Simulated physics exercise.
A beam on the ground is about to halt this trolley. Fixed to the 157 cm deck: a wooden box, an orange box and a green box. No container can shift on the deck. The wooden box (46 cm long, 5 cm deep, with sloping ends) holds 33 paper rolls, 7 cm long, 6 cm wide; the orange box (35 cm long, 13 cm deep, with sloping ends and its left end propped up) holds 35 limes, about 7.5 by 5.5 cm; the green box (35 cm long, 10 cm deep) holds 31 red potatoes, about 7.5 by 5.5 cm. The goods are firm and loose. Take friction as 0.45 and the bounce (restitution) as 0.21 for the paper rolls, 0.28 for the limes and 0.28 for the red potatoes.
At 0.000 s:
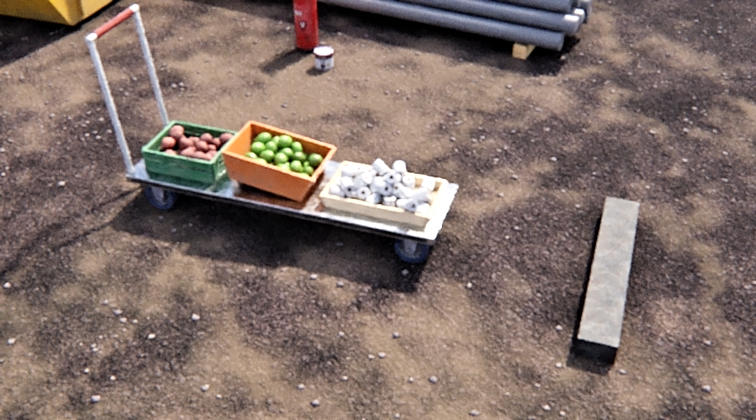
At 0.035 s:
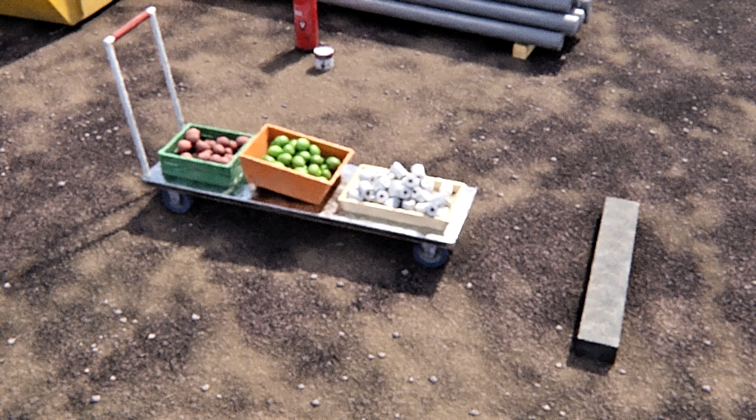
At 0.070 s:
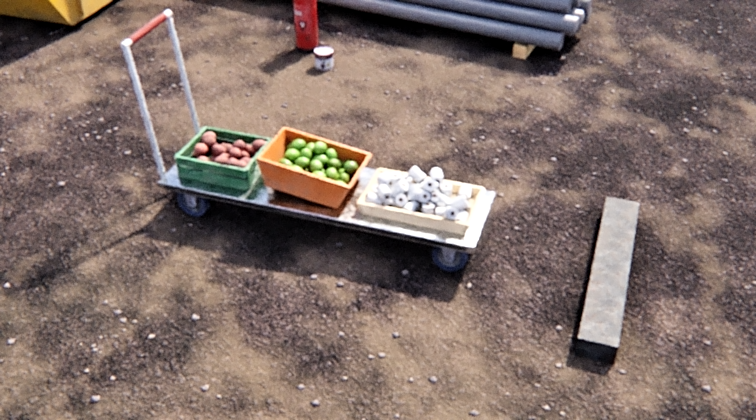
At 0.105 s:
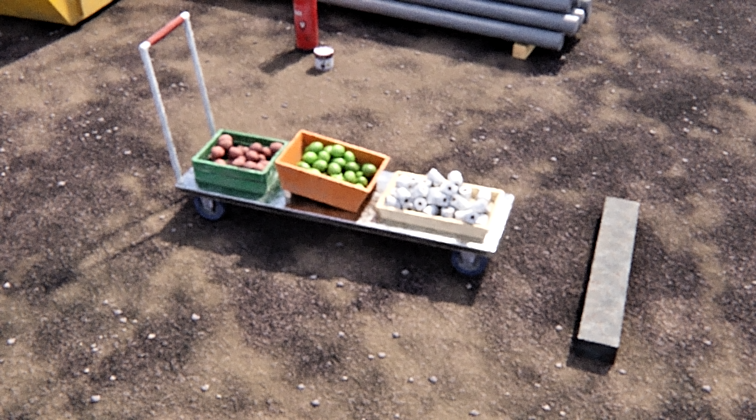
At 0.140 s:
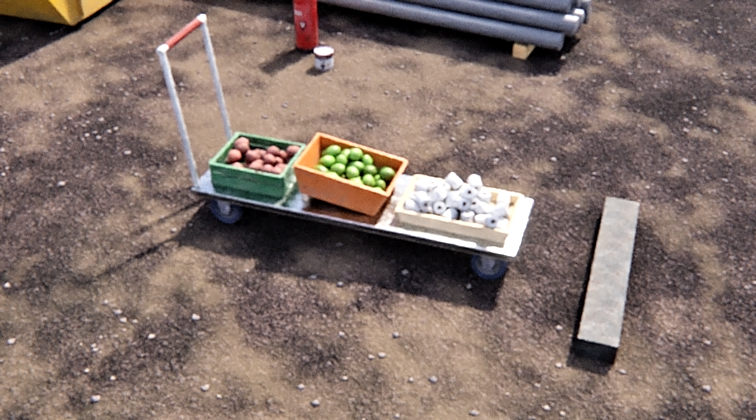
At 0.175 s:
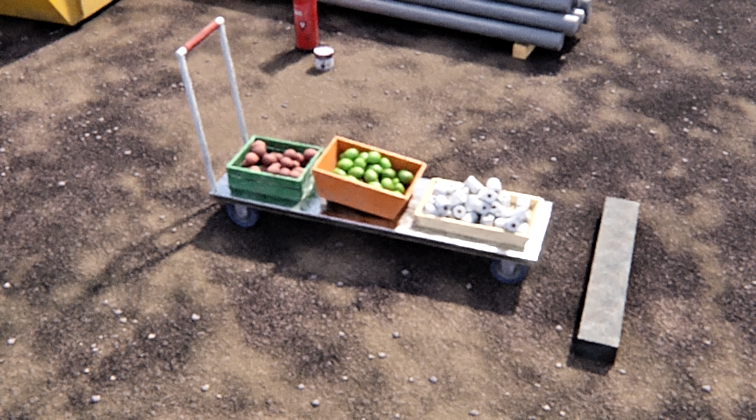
On a patch of bare, stony ground, a flat trolley with an upright handle carries a green box of red potatoes, a tilted orange box of limes and a pale wooden box of white rolls. It rolls steadily rightward, narrowing the gap to a beam on the ground, its load still inside the boxes.
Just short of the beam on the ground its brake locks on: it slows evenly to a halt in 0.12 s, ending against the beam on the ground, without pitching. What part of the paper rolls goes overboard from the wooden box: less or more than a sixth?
It sheds over a sixth of them.
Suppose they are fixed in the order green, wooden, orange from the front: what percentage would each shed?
Then wooden box 20, orange box 10, green box 0 per cent.
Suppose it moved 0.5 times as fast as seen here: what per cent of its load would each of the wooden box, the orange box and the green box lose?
Then wooden box 10, orange box 0, green box 0 per cent.
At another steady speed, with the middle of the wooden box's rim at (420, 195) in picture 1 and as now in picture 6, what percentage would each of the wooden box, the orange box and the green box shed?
In that case wooden box 10, orange box 0, green box 0 per cent.
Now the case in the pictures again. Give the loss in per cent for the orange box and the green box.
Orange box 5, green box 0 per cent.
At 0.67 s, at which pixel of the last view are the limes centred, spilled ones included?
Around (442, 195).
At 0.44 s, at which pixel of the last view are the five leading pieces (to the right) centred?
Around (630, 223).
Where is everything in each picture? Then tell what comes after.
In the first picture (places track the rim corner closest to us here), wooden box (428, 216); green box (209, 163); 73 cm to go; all still inside.
Wooden box (447, 220); green box (226, 166); 64 cm to go, in the second picture.
Wooden box (467, 224); green box (243, 169); 55 cm to go, in the third picture.
Wooden box (488, 228); green box (261, 173); 46 cm to go, in the fourth picture.
Wooden box (508, 232); green box (279, 176); 37 cm to go, in the fifth picture.
Wooden box (529, 236); green box (297, 180); 28 cm to go; all still inside, in the sixth picture.
After 0.22 s, braking starts.
After 0.32 s, the wooden box has all 33, the orange box has all 35 and the green box has all 31.
After 0.44 s, the wooden box is down by 6 of 33, the orange box is down by 1 of 35 and the green box has all 31.
After 0.67 s, the wooden box is down by 9 of 33, the orange box is down by 2 of 35 and the green box has all 31.
Final count (at 1.17 s), the wooden box is down by 10 of 33, the orange box is down by 2 of 35 and the green box has all 31. Asked share, 10 of 33, 30 per cent.
